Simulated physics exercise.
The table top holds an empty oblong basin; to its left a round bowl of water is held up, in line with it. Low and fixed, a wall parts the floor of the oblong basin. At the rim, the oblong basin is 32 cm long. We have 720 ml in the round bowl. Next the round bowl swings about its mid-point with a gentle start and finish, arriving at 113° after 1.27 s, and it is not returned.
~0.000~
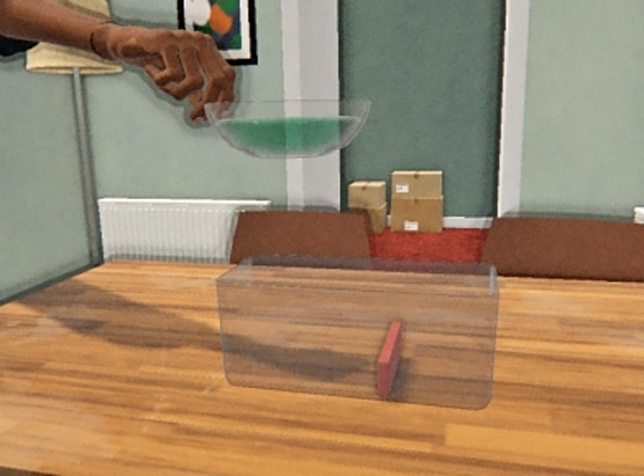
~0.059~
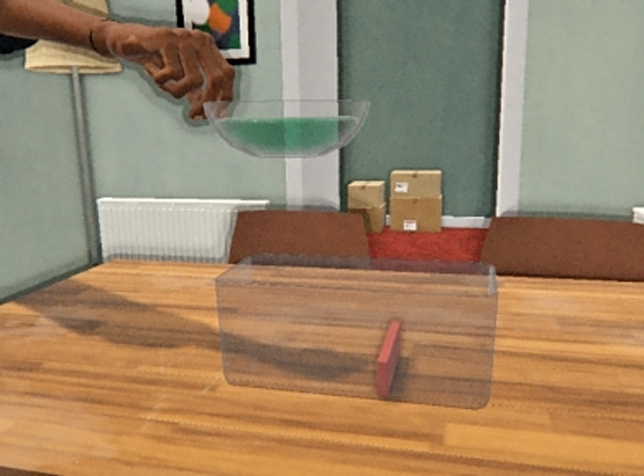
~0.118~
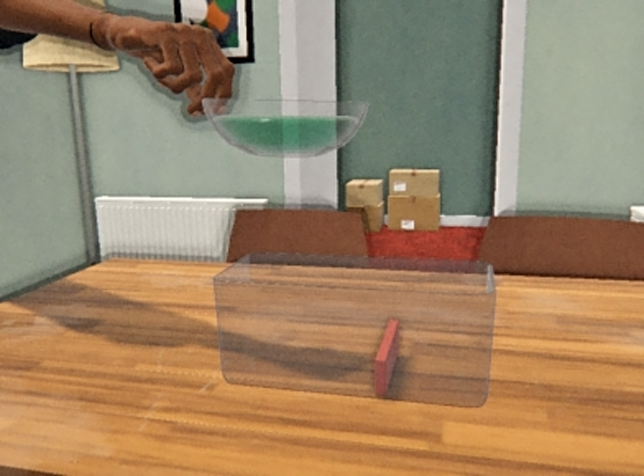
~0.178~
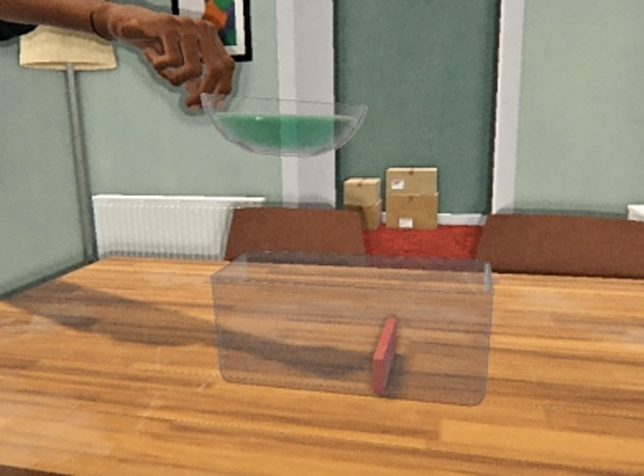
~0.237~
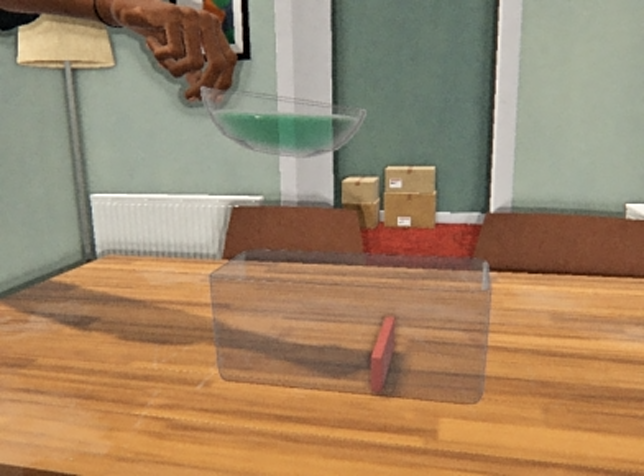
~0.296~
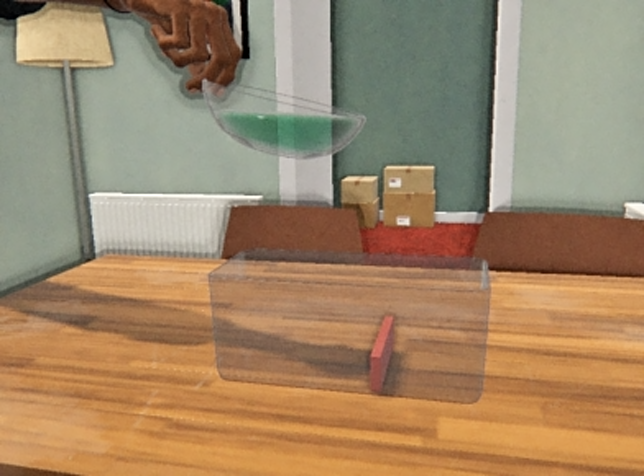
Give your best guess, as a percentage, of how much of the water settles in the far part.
I would say 70 per cent of it settles there.
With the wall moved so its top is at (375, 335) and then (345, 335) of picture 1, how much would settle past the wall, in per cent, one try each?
I'd say 85 percent on the first go, 90 percent on the next.
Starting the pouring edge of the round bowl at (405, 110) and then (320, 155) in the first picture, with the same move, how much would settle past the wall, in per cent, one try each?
Respectively about 70 and 10 percent.
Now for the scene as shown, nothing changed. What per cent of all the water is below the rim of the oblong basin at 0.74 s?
Around 40%.
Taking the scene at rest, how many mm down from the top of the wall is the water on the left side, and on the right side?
Near 36 mm for the left and near 10 mm for the right.
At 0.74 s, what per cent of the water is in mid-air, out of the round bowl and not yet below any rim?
It comes to roughly 40 per cent.
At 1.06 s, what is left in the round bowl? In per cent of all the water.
Around 0 percent of it.
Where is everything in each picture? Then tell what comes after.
It leans 0°; its right rim is at (368, 103); the water meets the walls at (223, 122) and (362, 119); the oblong basin's rim runs from (235, 268) to (496, 281); the wall's top is at (391, 342), in the first picture.
It leans 1°; its right rim is at (367, 104); the water meets the walls at (222, 121) and (361, 119), in the second picture.
It leans 2°; its right rim is at (366, 105); the water meets the walls at (220, 119) and (359, 119), in the third picture.
It leans 5°; its right rim is at (365, 108); the water meets the walls at (219, 115) and (359, 119), in the fourth picture.
It leans 9°; its right rim is at (364, 113); the water meets the walls at (220, 113) and (360, 119), in the fifth picture.
It leans 14°; its right rim is at (364, 120); the water meets the walls at (223, 112) and (362, 119), in the sixth picture.
By 0.74 s the tilt is 71° and 18 per cent is still to pour, 1 is left of the wall and 40 right of it.
By 1.06 s the tilt is 106° and 0 per cent is still to pour, 28 is left of the wall and 70 right of it.
By 1.40 s the tilt is 113° and 0 per cent is still to pour, 28 is left of the wall and 70 right of it.
By 1.77 s the tilt is 113° and 0 per cent is still to pour, 28 is left of the wall and 70 right of it.
At rest 28 per cent lies left of the wall, 70 right of it and 2 outside.
